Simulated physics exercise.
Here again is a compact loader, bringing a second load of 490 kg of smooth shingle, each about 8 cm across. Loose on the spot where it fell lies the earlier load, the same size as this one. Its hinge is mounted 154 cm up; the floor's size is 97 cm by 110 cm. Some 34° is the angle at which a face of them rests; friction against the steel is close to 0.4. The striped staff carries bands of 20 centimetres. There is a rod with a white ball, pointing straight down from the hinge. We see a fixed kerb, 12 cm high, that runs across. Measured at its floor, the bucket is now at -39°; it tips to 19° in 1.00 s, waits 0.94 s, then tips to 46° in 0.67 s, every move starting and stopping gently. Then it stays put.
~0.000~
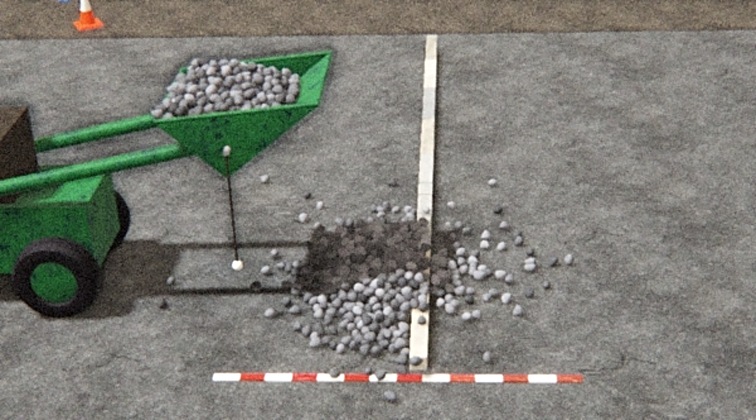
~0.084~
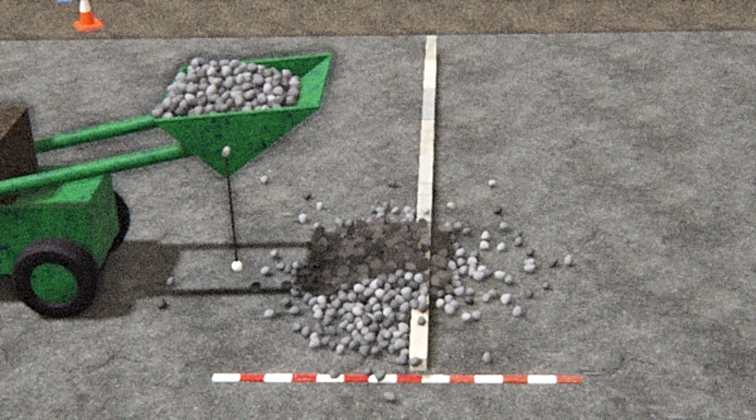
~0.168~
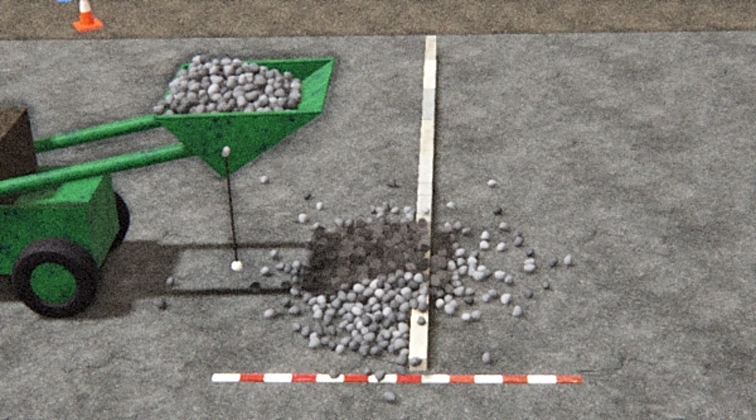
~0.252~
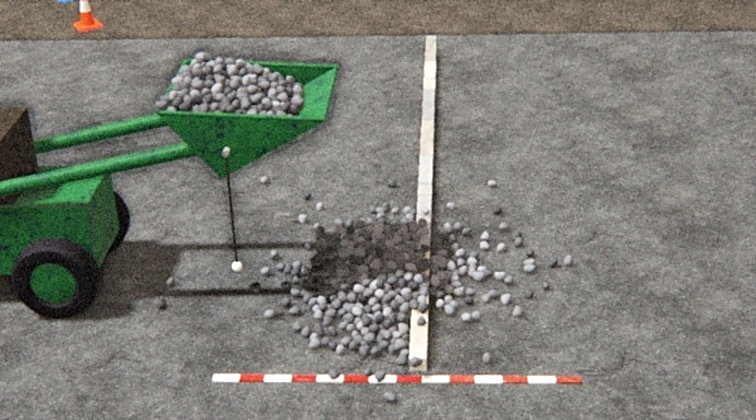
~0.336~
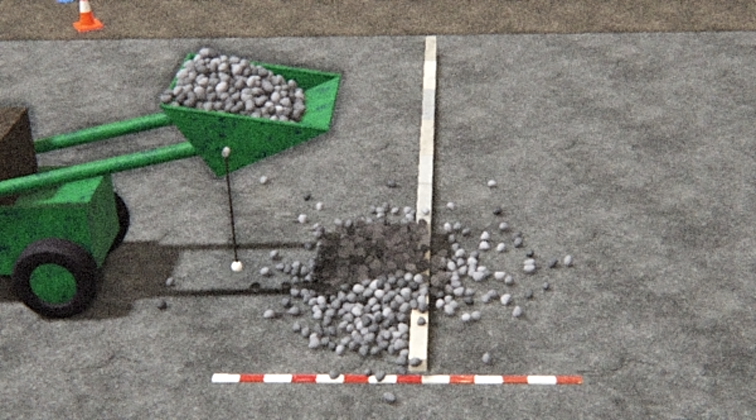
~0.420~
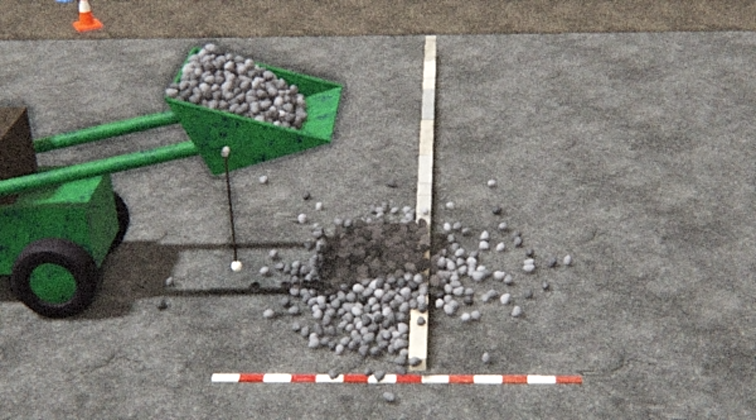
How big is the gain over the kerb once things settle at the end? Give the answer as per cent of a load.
The gain is about 33 per cent of a load.
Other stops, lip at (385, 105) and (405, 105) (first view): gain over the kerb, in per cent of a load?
Around 85 and 90 percent respectively.
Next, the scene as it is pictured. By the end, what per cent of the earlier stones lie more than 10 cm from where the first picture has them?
About 20 per cent.
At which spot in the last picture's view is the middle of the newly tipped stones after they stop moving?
Near (388, 267).
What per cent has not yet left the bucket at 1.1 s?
95 %.
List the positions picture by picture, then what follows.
In the first frame, the bucket is at -39°, its lip at (318, 104); the top of the load is at (221, 72). The earlier load is highest near (399, 260), 26 cm above ground level, 89 % on this side of the kerb, 12 % over the kerb.
The second frame shows lip at (319, 107), floor tilted -38°, highest stones at (221, 72); the stones move at 0.1 m/s on average.
In the third frame, the bucket is at -35°, its lip at (322, 112); the top of the load is at (213, 69); the stones move at 0.2 m/s on average.
The fourth frame shows lip at (325, 120), floor tilted -30°, highest stones at (211, 67); the stones move at 0.3 m/s on average.
The fifth frame shows lip at (328, 130), floor tilted -24°, highest stones at (209, 64); the stones move at 0.4 m/s on average.
The sixth frame shows lip at (330, 141), floor tilted -17°, highest stones at (207, 61); the stones move at 0.4 m/s on average.
After 0.8 s the floor is at 10°; in per cent of one load, 100 in the bucket, 89 on this side of the kerb, 12 over the kerb; the foremost stones are at (538, 266).
After 1.1 s the floor is at 19°; in per cent of one load, 93 in the bucket, 95 on this side of the kerb, 12 over the kerb; the foremost stones are at (538, 266).
After 3.1 s the floor is at 46°; in per cent of one load, 0 in the bucket, 156 on this side of the kerb, 45 over the kerb; the foremost stones are at (593, 276).
After 5.8 s the floor is at 46°; in per cent of one load, 0 in the bucket, 156 on this side of the kerb, 45 over the kerb; the foremost stones are at (594, 276). Net gain over the kerb, 33.
